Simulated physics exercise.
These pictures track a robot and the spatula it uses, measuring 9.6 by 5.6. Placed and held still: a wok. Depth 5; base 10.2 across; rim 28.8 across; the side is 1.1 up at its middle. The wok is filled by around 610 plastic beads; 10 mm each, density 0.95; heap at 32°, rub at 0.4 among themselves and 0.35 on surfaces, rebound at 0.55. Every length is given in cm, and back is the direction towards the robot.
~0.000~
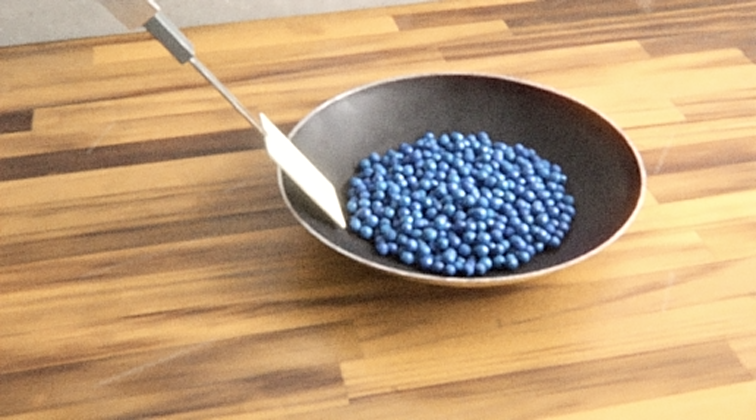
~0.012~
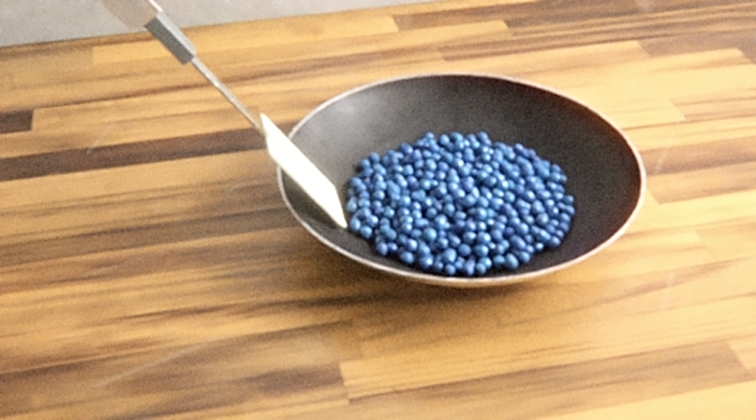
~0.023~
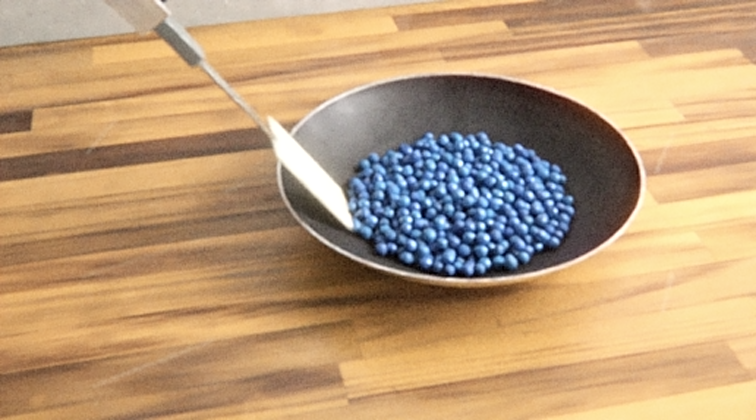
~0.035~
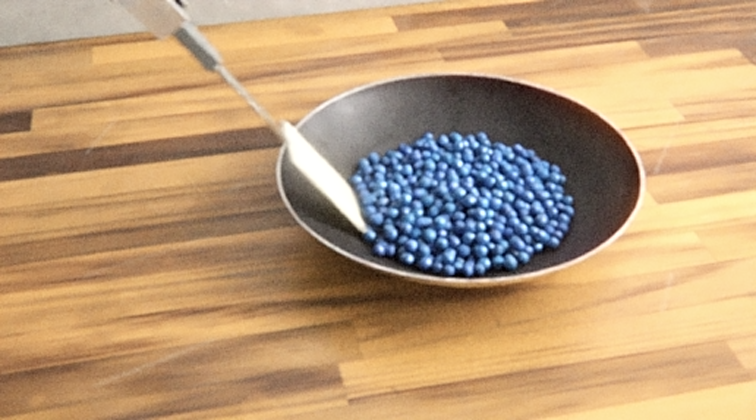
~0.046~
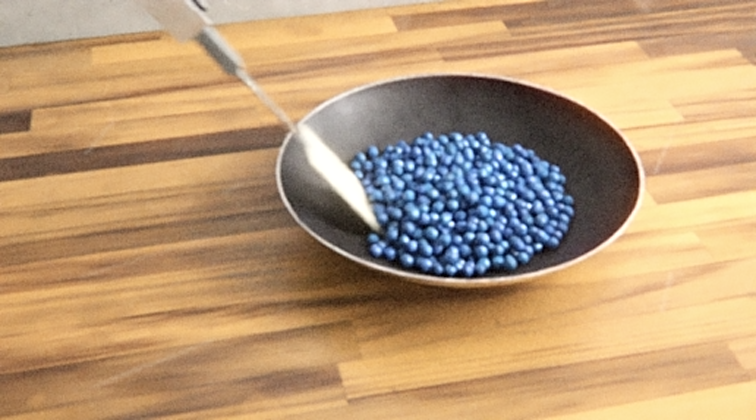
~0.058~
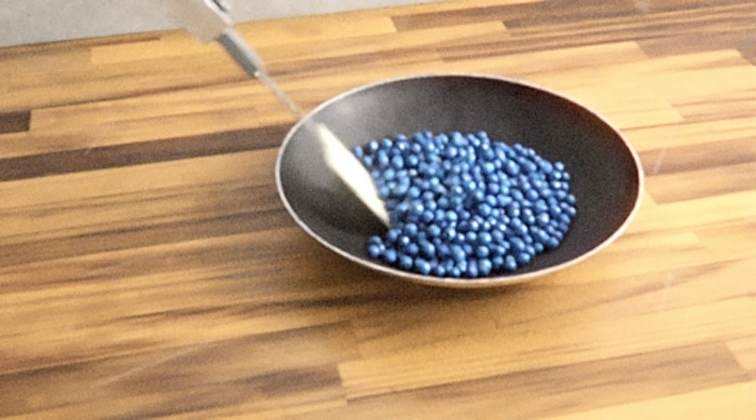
A spatula with a pale blade starts at the left side of a dark wok on a striped wooden surface, then moves a short way right into the heap of shiny blue beads, slightly shifting those nearest it.
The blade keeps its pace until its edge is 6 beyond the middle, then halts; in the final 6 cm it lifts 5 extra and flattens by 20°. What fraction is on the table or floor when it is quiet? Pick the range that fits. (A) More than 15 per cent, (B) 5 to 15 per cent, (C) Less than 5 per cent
B.
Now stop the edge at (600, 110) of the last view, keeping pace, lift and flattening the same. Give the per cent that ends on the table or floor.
About 25 per cent.
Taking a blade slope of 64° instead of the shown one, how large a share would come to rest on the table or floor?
Estimate: Approx. 10 %.
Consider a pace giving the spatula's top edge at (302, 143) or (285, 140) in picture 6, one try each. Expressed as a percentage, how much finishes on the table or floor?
First try about 0 %, second try about 0 %.
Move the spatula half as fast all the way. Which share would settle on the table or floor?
Around 0 per cent would finish on the table or floor.
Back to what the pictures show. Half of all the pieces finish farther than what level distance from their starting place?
Some 3 centimetres.
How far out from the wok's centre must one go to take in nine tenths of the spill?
The distance is roughly 110 cm.
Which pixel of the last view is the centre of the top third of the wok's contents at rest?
The centre sits at about (545, 184).
By 0.09 s, sloping 56°, highest piece 6 above the table; 614 in the wok.
By 0.12 s, sloping 50°, highest piece 7 above the table; 614 in the wok.
By 0.33 s, sloping 36°, highest piece 8 above the table; 556 in the wok, 42 on the table or floor, 16 on the blade or in flight.
By 1.38 s, sloping 36°, highest piece 4 above the table; 556 in the wok, 58 on the table or floor.
Final count, 556 in the wok, 58 on the table or floor. That is 9 % on the table or floor.
